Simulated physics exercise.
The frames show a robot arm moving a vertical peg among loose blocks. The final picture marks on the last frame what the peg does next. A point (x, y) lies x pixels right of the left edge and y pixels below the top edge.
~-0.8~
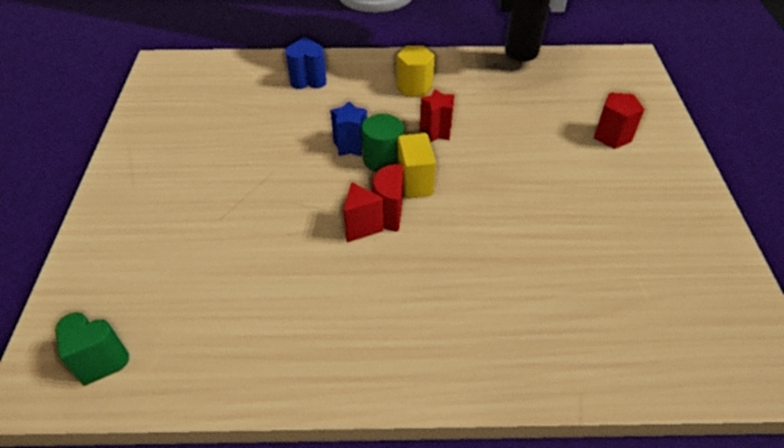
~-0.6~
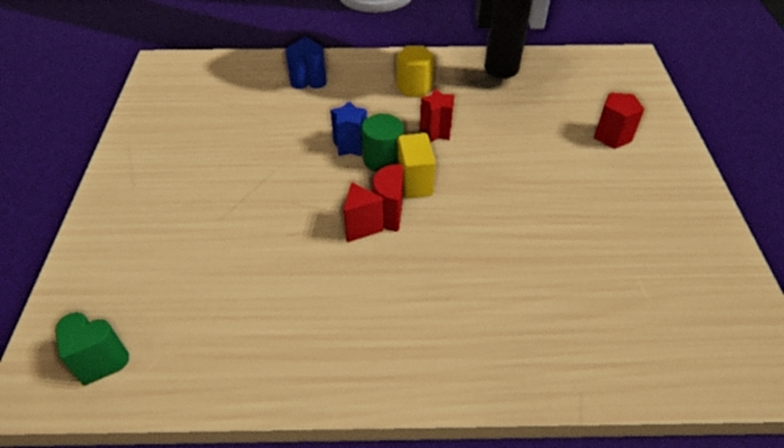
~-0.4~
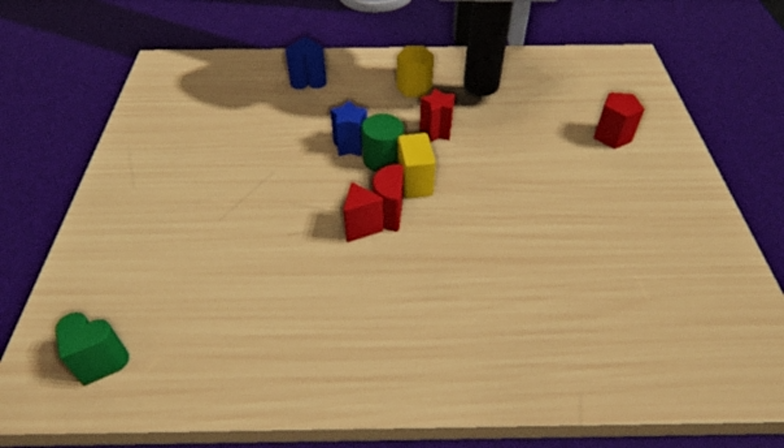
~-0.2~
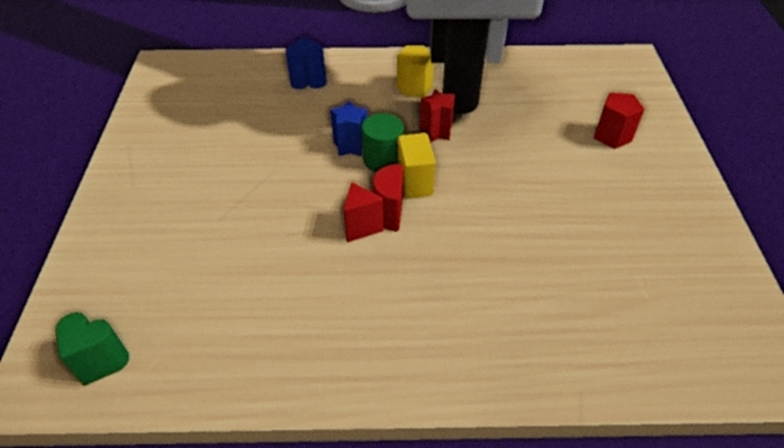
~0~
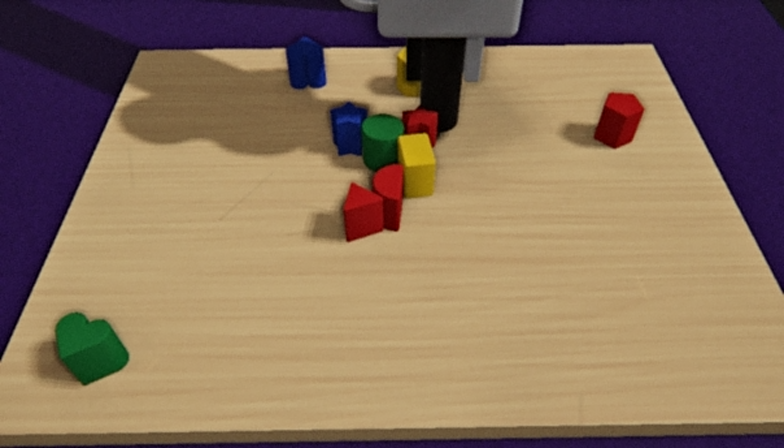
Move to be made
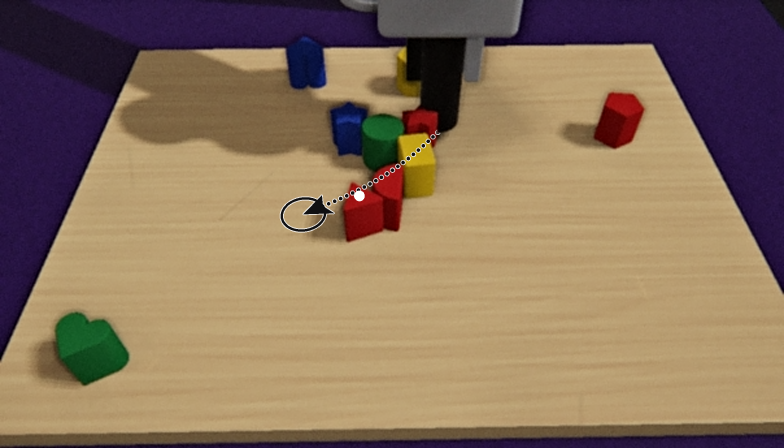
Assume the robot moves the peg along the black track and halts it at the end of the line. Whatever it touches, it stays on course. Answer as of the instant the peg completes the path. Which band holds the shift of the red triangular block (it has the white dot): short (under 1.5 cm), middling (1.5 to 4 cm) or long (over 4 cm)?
The smallest band: Under 1.5 cm.
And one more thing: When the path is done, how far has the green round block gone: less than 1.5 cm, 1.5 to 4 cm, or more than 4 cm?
Answer: More than 4 cm.
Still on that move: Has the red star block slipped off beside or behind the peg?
Answer: No.
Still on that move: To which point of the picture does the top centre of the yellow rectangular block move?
I'd place it at (417, 164), taking the centre of its top.
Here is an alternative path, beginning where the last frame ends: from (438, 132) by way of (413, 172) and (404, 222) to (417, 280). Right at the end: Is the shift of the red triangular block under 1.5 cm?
My answer is no.
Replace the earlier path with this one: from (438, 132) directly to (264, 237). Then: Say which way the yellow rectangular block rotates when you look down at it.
It twists against the clock when seen from above.
Path on the board, from (438, 132) through (382, 177) to (303, 214); the dot is on the red triangular block.
What follows on the original path. One third of the way, peg (403, 152); green round block (341, 147); yellow rectangular block (416, 162), turned 25° anticlockwise; red star block (378, 145).
Two thirds of the way, peg (358, 180); green round block (291, 164); yellow rectangular block (417, 164), turned 25° anticlockwise; red star block (330, 176).
At the end, peg (302, 204); red triangular block in place; green round block (258, 168); yellow rectangular block (417, 164), turned 25° anticlockwise; red star block (283, 207), turned 25° anticlockwise.
